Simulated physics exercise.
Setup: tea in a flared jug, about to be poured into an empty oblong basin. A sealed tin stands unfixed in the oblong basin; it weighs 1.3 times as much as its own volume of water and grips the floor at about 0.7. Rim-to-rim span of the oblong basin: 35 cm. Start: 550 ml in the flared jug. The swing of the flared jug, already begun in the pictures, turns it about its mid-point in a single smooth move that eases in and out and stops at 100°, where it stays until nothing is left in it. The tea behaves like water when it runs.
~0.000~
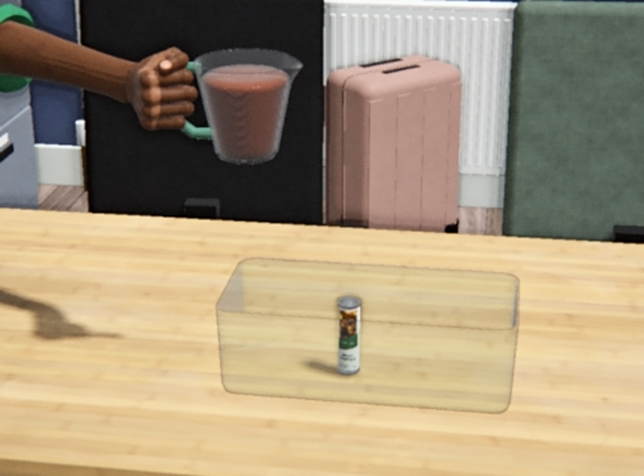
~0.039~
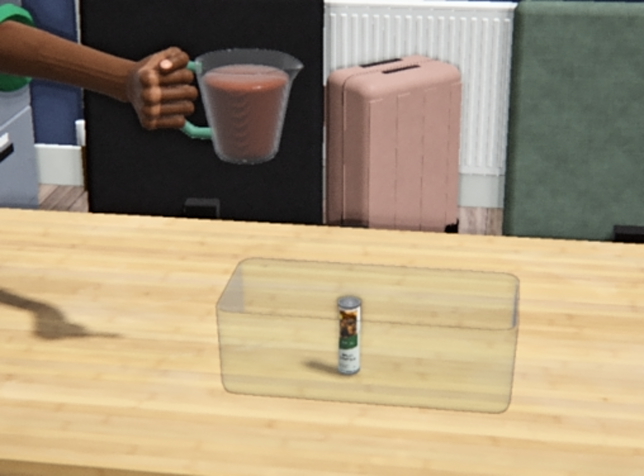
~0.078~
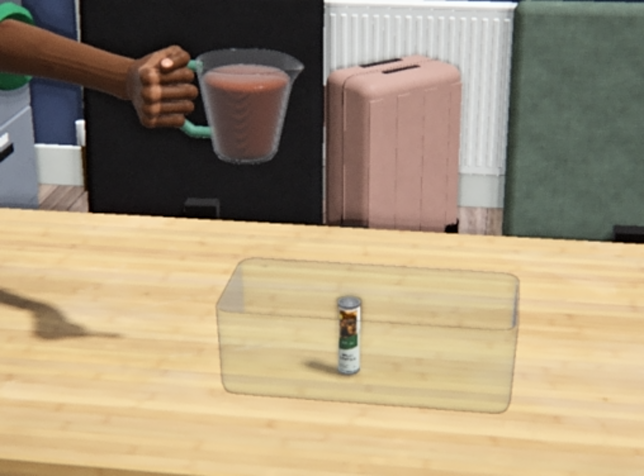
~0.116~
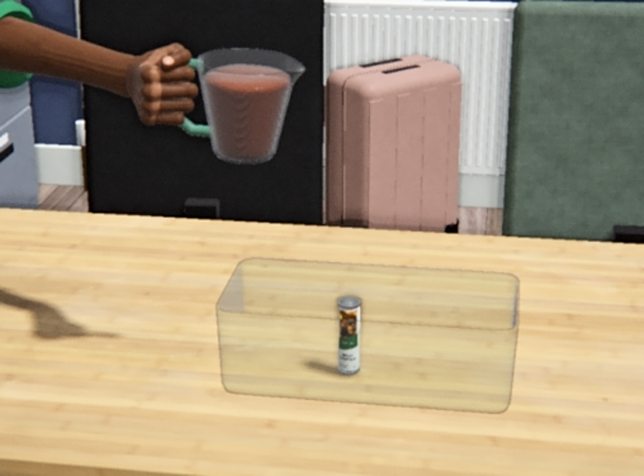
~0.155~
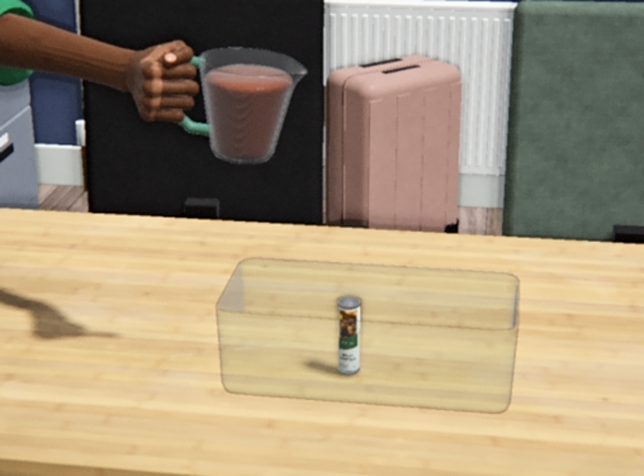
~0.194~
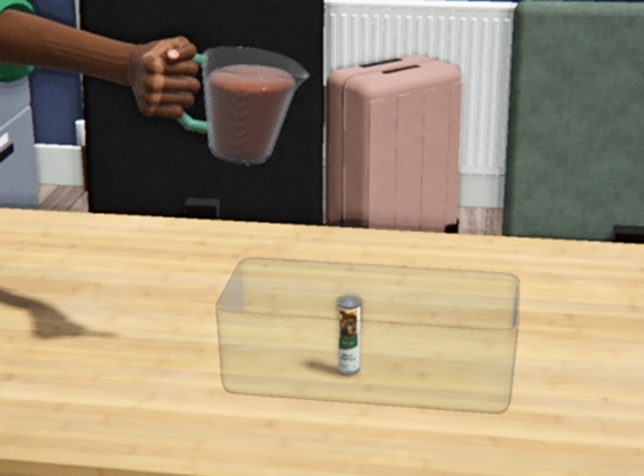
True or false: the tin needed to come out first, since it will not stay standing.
False.
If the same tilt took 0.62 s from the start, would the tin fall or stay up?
Then the tin does not tip.
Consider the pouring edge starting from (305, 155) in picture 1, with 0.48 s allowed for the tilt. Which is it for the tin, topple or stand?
Then the tin comes down.
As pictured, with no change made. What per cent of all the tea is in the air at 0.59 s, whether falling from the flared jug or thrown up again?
Near 24 per cent at that time.
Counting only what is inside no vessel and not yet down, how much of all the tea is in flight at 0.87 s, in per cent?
Near 32 in a hundred.
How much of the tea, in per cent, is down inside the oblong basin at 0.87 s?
Around 48 parts in a hundred.
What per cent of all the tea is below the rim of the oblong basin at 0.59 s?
1 %, roughly.
Then, 0.59 s in, the tilt is 63° and 75 per cent is still to pour; the tin stands where it began.
Then, 0.87 s in, the tilt is 96° and 21 per cent is still to pour; the tin stands where it began.
Then, 1.17 s in, the tilt is 100° and 1 per cent is still to pour; the tin stands where it began.
Then, 1.50 s in, the tilt is 100° and 0 per cent is still to pour; the tin stands where it began.
Finally, the tin stands where it began.
